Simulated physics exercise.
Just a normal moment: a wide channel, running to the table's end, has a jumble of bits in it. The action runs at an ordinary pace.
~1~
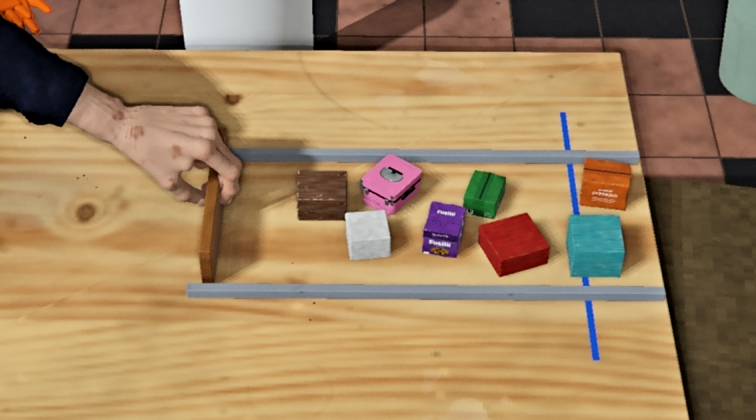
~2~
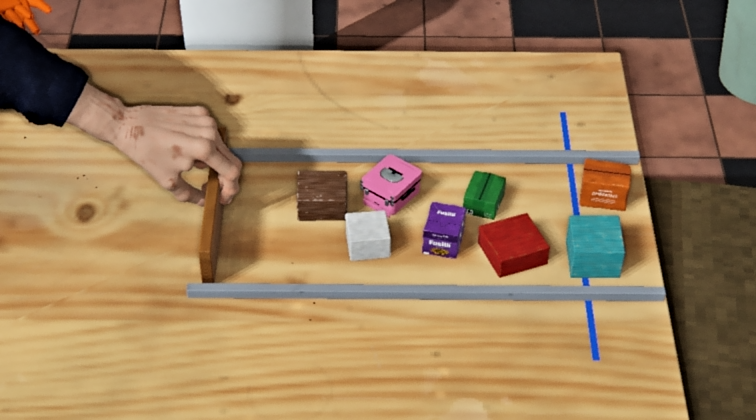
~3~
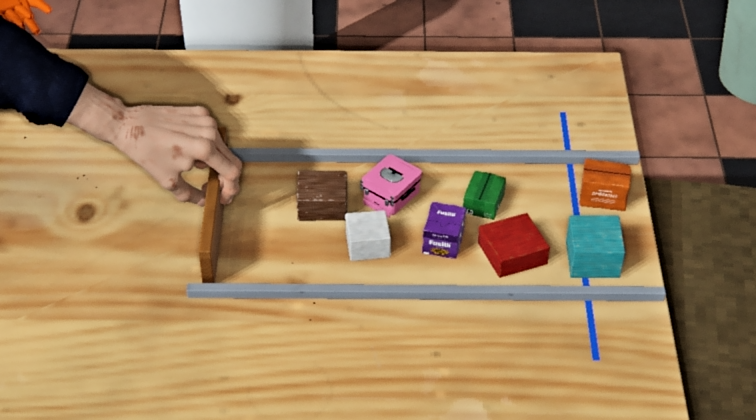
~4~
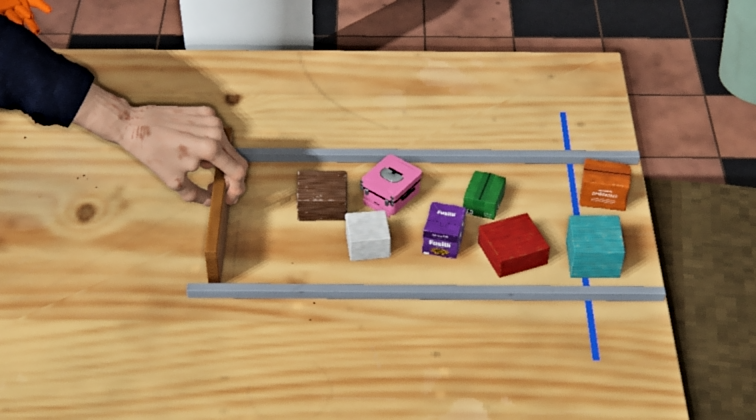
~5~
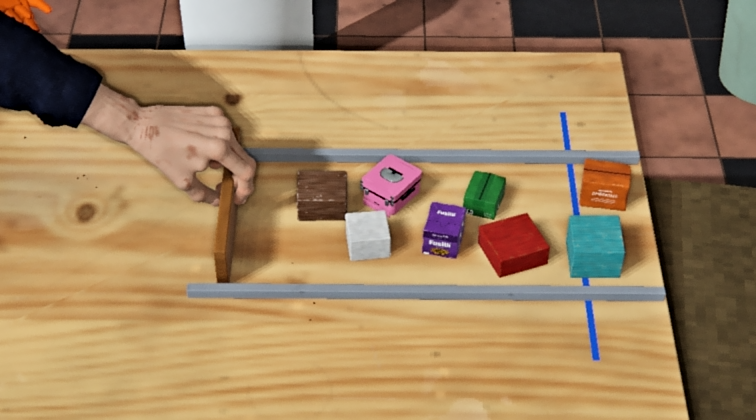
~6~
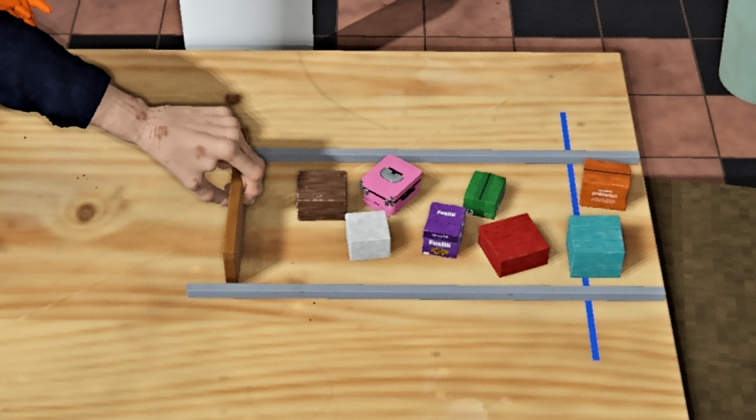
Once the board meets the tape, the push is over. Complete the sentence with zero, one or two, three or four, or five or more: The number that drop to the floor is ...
The number that drop to the floor is three or four.
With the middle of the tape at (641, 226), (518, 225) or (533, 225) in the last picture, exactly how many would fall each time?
Result per try: 8; 2; 2.
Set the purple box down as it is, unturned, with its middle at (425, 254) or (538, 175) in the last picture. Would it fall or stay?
First place, it is safe; second place, it is gone.
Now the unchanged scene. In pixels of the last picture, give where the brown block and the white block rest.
You'll find the brown block at roughly (601, 198) and the white block at roughly (602, 238).
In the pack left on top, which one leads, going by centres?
That's the pink case, it ends up nearest.
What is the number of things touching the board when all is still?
That makes 2.
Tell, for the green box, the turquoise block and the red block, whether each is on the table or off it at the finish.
Once everything settles, the green box has fallen, the turquoise block has fallen and the red block has fallen.
Soon after, none off yet; orange box at rest near (605, 185); turquoise block at rest near (595, 247); red block at rest near (513, 245).
At rest, the number that fall off is three or four; fallen, green box, red block, turquoise block and orange box.
